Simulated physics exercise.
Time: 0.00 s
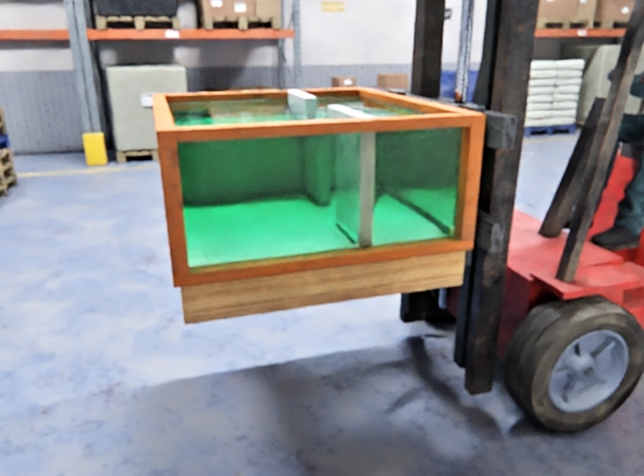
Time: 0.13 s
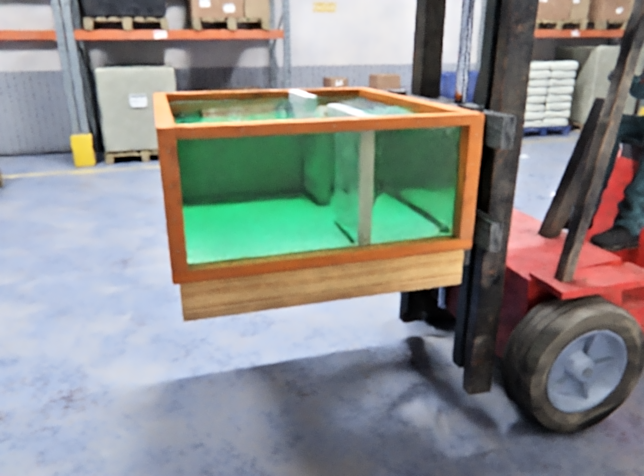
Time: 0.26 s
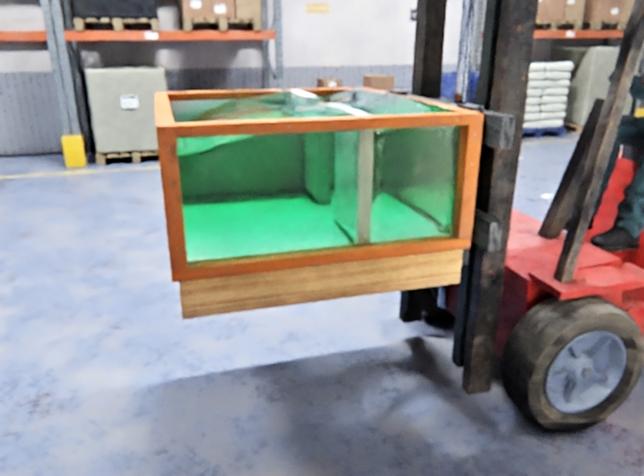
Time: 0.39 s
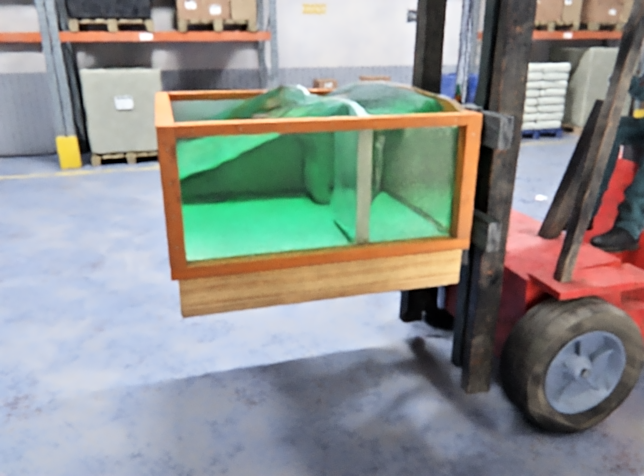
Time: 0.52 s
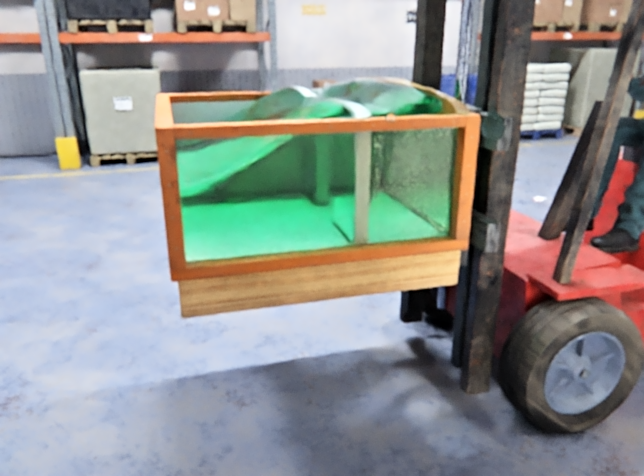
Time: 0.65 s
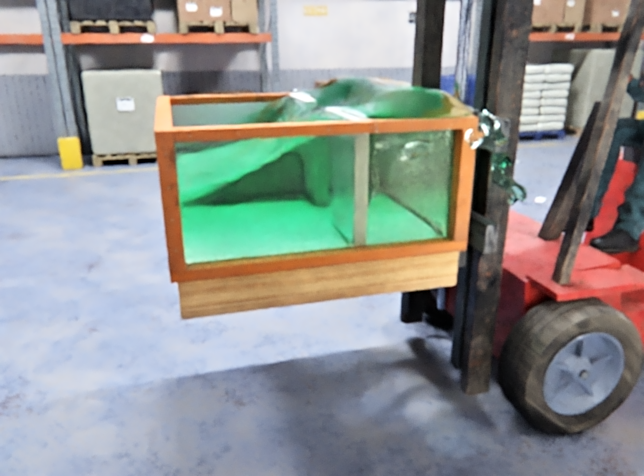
In a warehouse with a blue-grey floor and orange-beamed racking, the view is from the side of a forklift. The red truck stands at right with a grey-hubbed wheel and dark mast, carrying an orange-edged, clear-walled tub of green water with a pale upright board inside. As the camera keeps alongside, the truck backs rightward and slows to a standstill, while the water heaps up at right and splashes over that end.
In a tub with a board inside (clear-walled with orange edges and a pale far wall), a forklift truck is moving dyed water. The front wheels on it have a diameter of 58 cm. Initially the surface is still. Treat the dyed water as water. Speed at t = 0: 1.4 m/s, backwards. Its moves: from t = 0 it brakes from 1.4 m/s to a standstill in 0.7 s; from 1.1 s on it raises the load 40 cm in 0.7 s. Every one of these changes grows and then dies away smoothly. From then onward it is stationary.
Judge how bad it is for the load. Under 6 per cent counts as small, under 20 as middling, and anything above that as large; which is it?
It ends up middling.
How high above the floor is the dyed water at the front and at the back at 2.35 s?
Front 34 cm and back 34 cm.
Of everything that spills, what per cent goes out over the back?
Roughly 80 in a hundred.
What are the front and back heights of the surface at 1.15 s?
About 38 cm at the front, 36 cm at the back.
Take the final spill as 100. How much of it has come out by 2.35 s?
About 100 percent at that moment.
Then, 1.15 s in, it stands 37 cm high behind and 37 cm in front; 8 per cent has gone over the back.
Then, 1.65 s in, it stands 28 cm high behind and 38 cm in front; 9 per cent has gone over the back.
Then, 2.35 s in, it stands 34 cm high behind and 34 cm in front; 9 per cent has gone over the back.
Then, 4.78 s in, 9 per cent has gone over the back, 28 of 321 litres.
